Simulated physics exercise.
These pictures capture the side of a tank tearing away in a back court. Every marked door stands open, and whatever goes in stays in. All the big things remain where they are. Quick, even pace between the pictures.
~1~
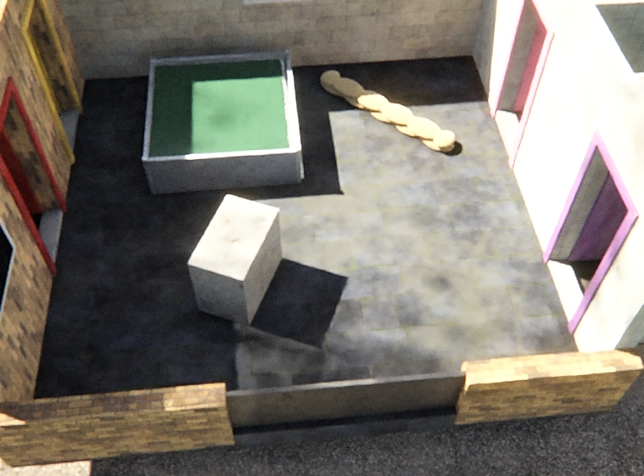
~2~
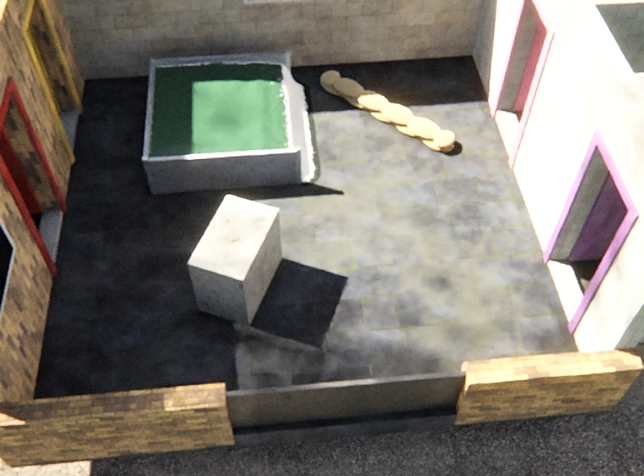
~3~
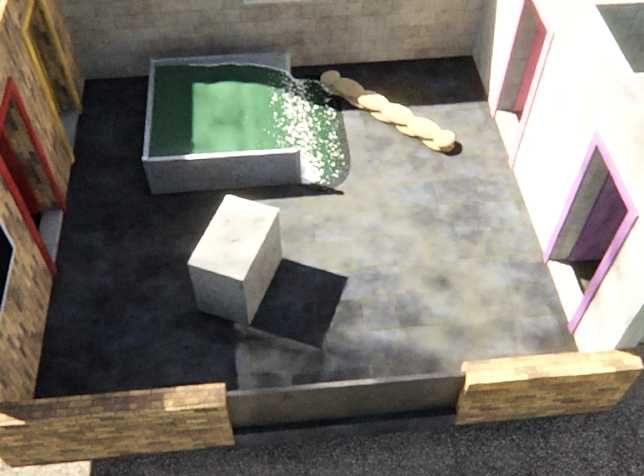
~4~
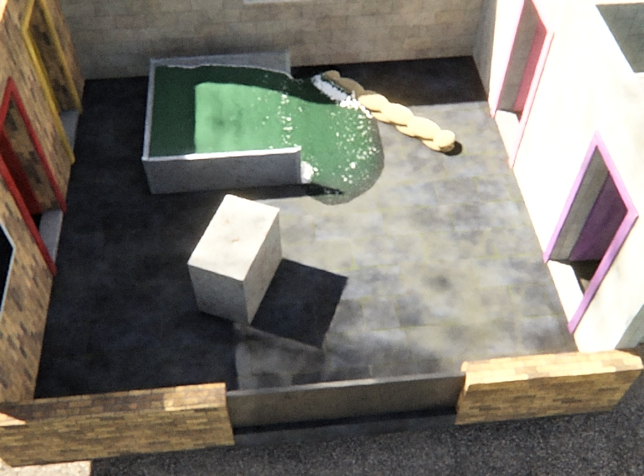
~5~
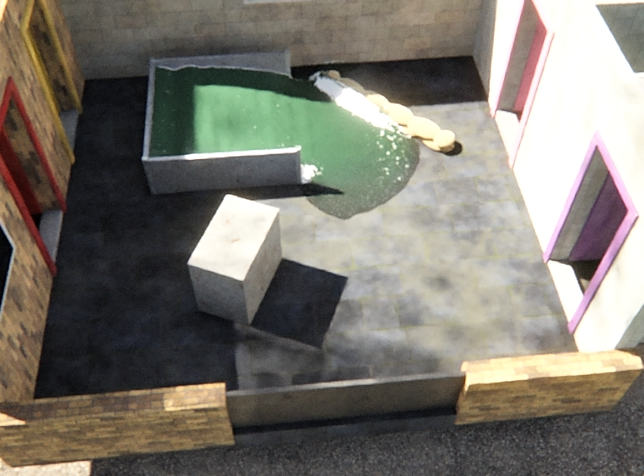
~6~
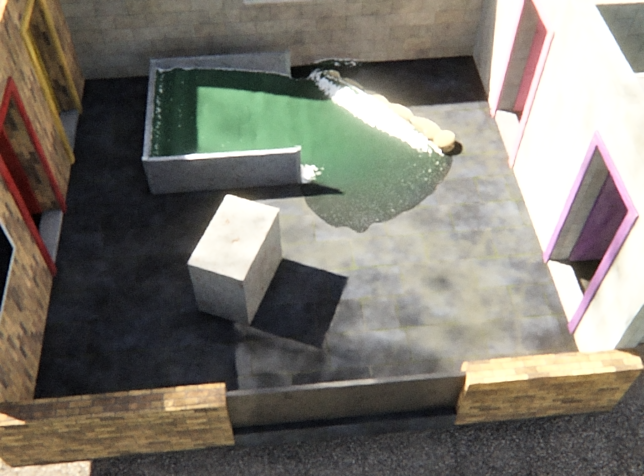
Green water bursts through the right side of a tank and spreads across the dark courtyard.
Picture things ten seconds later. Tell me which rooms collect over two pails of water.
Here it is: The room behind the purple door collects over two pails, the room behind the red door stays at two pails or less, the room behind the yellow door stays at two pails or less, the room behind the pink door stays at two pails or less.
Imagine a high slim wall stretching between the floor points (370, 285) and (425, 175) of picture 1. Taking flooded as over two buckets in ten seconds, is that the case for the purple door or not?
Taken separately, purple falls below the limit.
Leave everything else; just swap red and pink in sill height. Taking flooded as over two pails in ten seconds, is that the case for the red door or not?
Note: Red door comes in below.
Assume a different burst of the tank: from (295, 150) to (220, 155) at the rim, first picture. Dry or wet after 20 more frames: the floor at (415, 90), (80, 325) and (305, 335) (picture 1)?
Point by point: Untouched, swamped and swamped.
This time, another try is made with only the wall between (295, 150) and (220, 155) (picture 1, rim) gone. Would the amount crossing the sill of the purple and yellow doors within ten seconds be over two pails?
The purple door ends up above and the yellow door ends up below.
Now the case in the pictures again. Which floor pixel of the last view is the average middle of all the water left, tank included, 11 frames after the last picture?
I'd say near (336, 149).
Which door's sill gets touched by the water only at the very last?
Result: The red door.
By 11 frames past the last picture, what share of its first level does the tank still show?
That would be roughly 34 per cent.
A moment on, water covers 30 % of the floor; the purple door not reached, the red door not reached, the yellow door not reached, the pink door not reached.
Next, water covers 40 % of the floor; the purple door wet at the sill, nothing in, the red door not reached, the yellow door not reached, the pink door wet at the sill, nothing in.
Then, water covers 55 % of the floor; the purple door over two buckets in, the red door not reached, the yellow door not reached, the pink door wet at the sill, nothing in.
Later, water covers 80 % of the floor; the purple door over two buckets in, the red door not reached, the yellow door wet at the sill, nothing in, the pink door wet at the sill, nothing in.
In the end, water covers 95 % of the floor; the purple door far over two buckets in, the red door wet at the sill, nothing in, the yellow door wet at the sill, nothing in, the pink door wet at the sill, nothing in.
